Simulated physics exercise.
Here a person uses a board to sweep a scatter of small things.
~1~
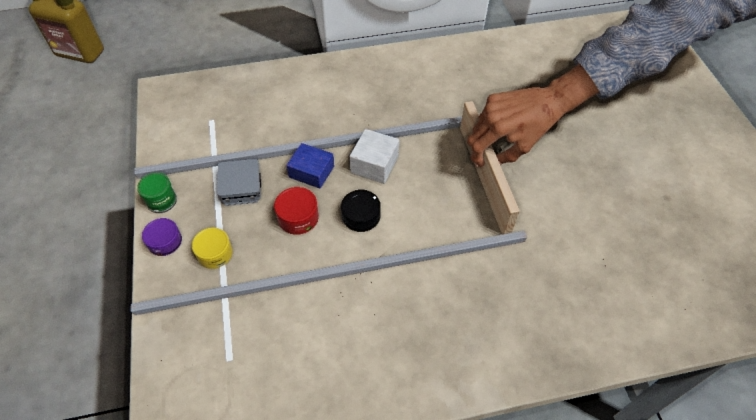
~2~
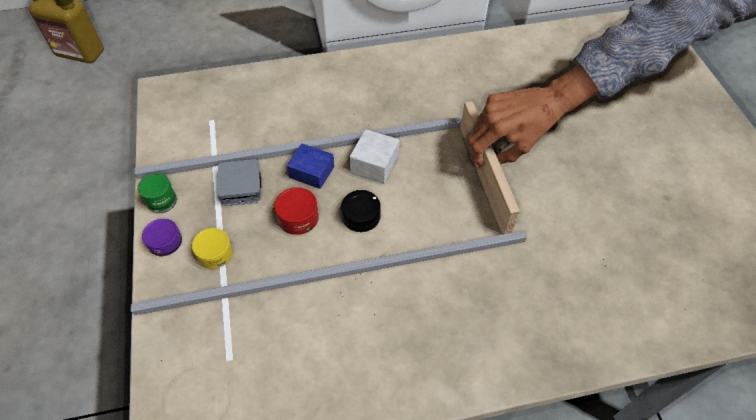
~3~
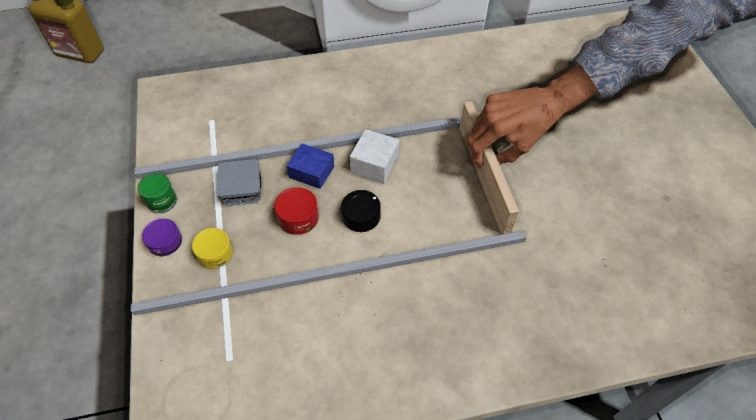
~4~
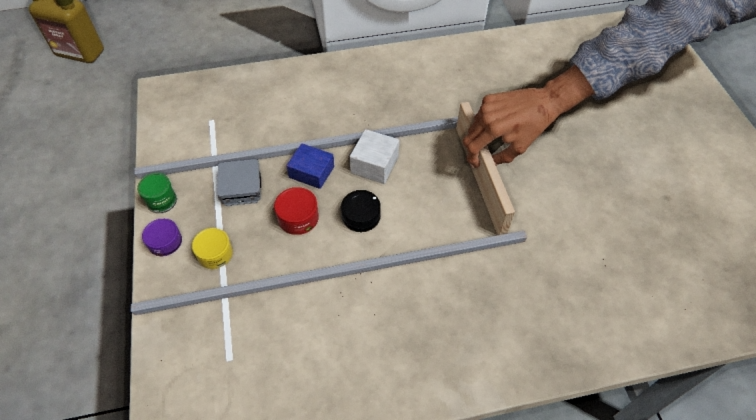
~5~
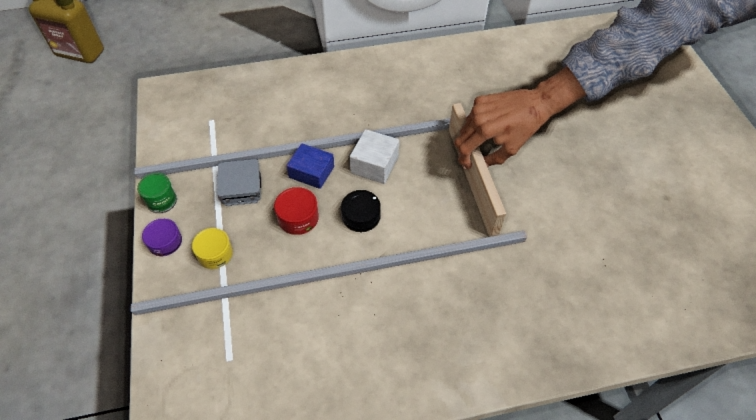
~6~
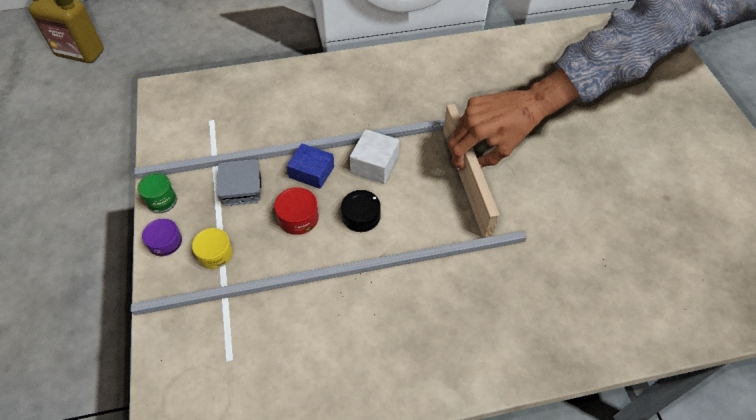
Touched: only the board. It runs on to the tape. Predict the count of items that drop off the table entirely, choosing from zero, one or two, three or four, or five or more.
The count is three or four.
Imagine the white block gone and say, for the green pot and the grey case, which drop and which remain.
Looking at the two, the green pot ends up below and the grey case stays up top.
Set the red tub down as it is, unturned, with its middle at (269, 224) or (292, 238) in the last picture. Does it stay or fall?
The red tub stays put at the first spot and stays put at the second.
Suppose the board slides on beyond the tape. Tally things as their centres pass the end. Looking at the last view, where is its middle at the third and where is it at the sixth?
At the first moment about (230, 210), at the next about (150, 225).
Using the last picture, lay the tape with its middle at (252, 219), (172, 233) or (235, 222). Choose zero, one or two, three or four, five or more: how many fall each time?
One to two; at least five; either one or two.
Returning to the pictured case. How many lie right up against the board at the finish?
In total, 2.
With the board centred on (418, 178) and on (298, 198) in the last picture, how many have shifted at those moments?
Tally: 0; 5.
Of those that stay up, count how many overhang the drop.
Count: 0.
Soon after, none off yet; green pot at rest near (158, 193); purple tub at rest near (162, 237); yellow tub at rest near (213, 249).
In the end, the number that fall off is three or four; gone, grey case, purple tub and green pot.
